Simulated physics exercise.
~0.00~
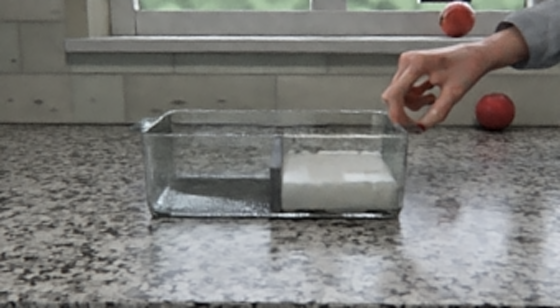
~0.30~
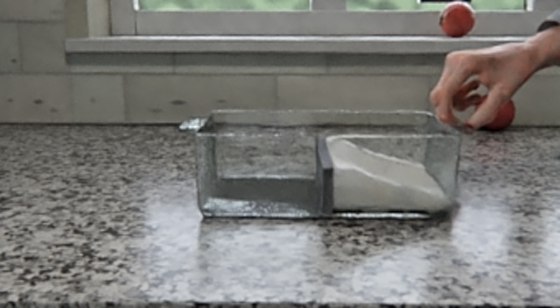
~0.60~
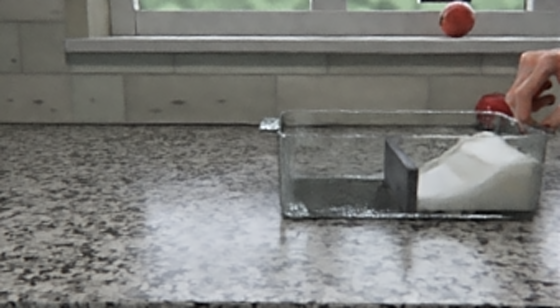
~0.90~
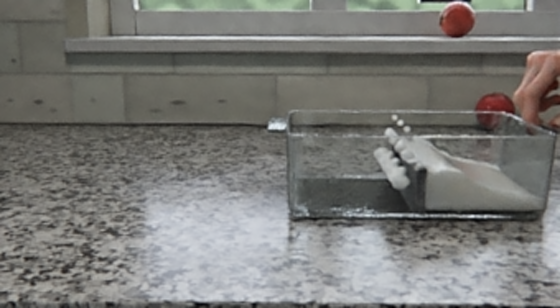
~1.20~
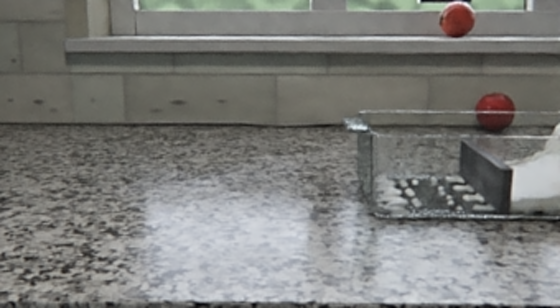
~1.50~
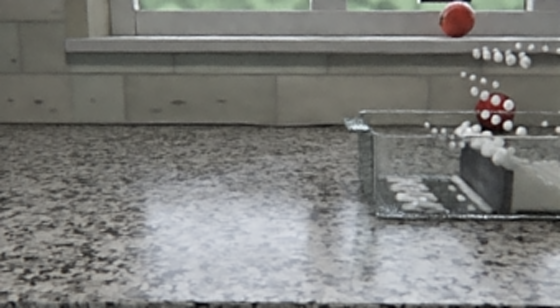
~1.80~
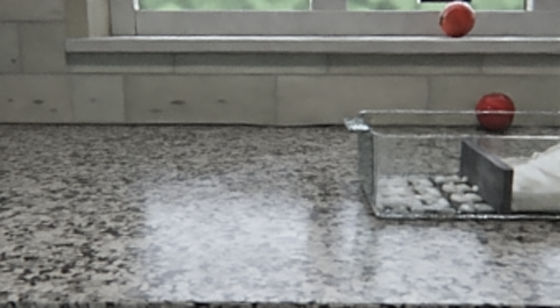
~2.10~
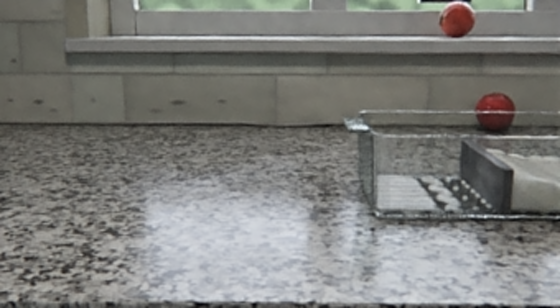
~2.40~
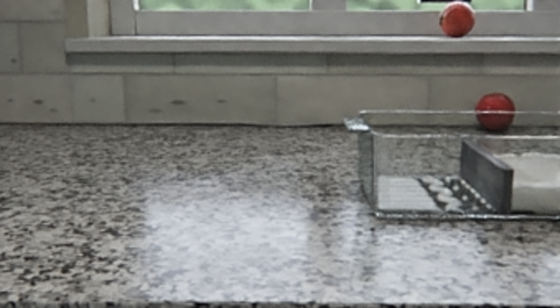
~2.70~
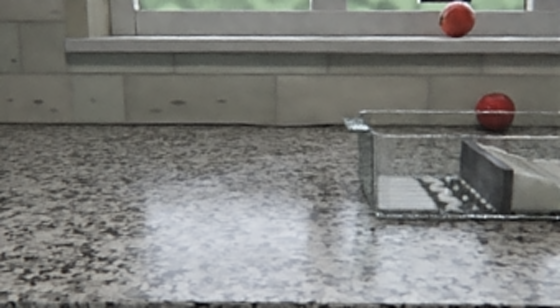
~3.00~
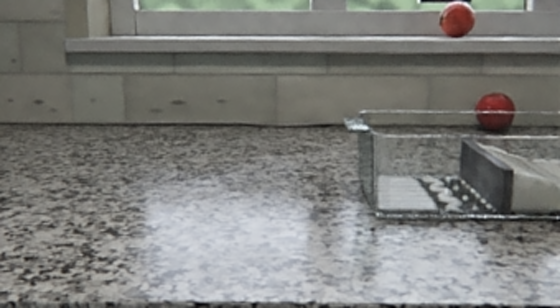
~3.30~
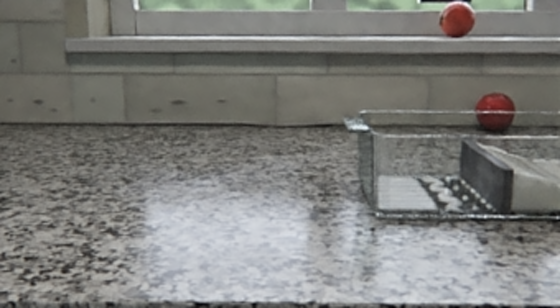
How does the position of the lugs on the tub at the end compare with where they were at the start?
The lugs end up farther to the right than they were at the start, having moved along with the tub as it was pulled across the counter.
